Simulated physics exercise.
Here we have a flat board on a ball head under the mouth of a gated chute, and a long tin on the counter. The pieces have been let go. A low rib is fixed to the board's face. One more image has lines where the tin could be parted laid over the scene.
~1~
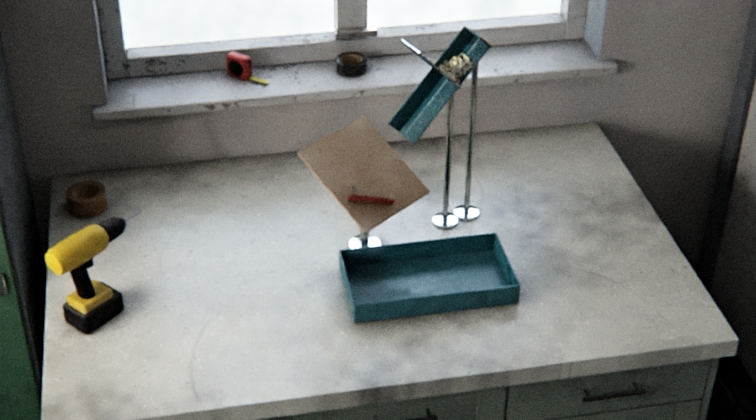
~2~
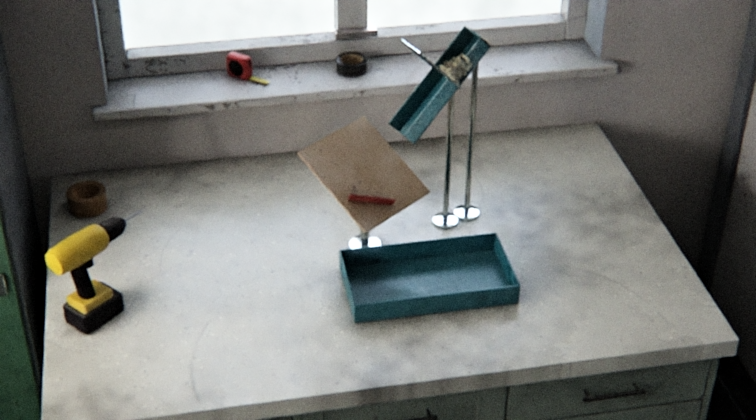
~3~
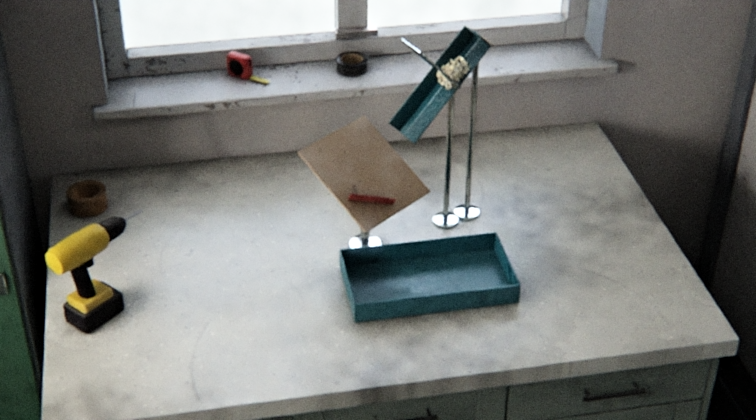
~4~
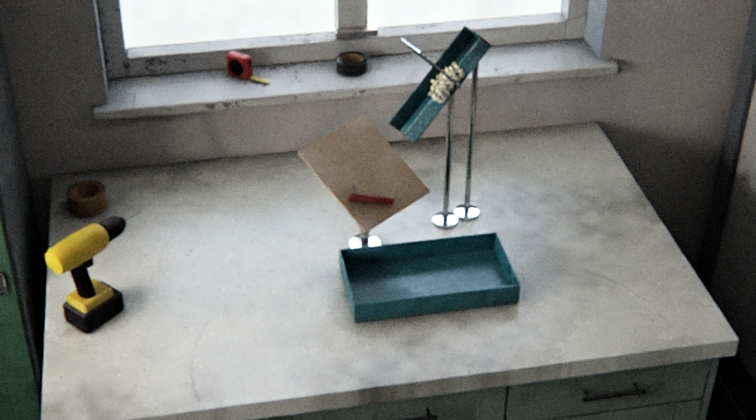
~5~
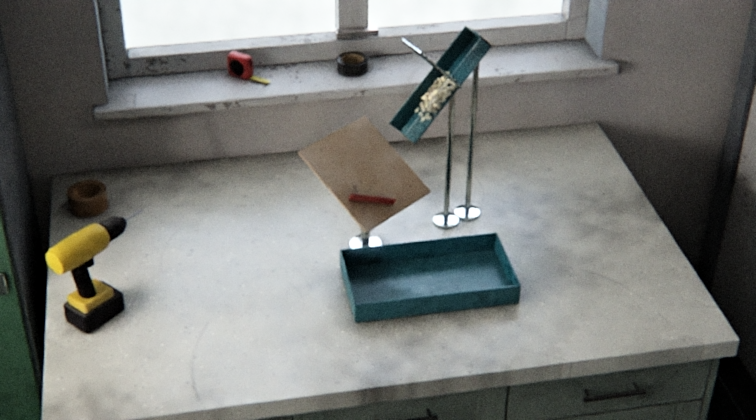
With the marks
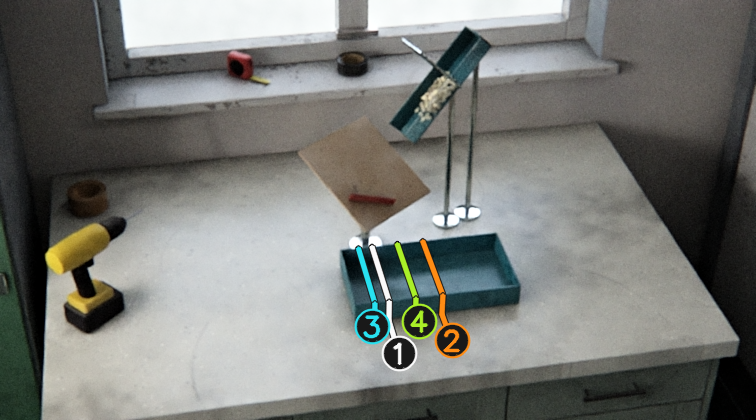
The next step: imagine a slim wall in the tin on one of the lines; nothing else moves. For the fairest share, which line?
The answer is line 2.
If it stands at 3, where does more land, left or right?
Right.
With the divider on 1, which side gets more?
The right side.
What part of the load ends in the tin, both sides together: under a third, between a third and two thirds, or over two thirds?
It is between a third and two thirds.
On the marked copy, line 1 crosses the front rim at (389, 301); line 2 crosses the front rim at (442, 294); line 3 crosses the front rim at (374, 302); line 4 crosses the front rim at (415, 297).
With 1, of what is caught, just a few on the left of the divider, almost all on the right.
With 2, of what is caught, roughly half on the left of the divider, roughly half on the right.
With 3, of what is caught, just a few on the left of the divider, almost all on the right.
With 4, of what is caught, about a tenth on the left of the divider, almost all on the right.
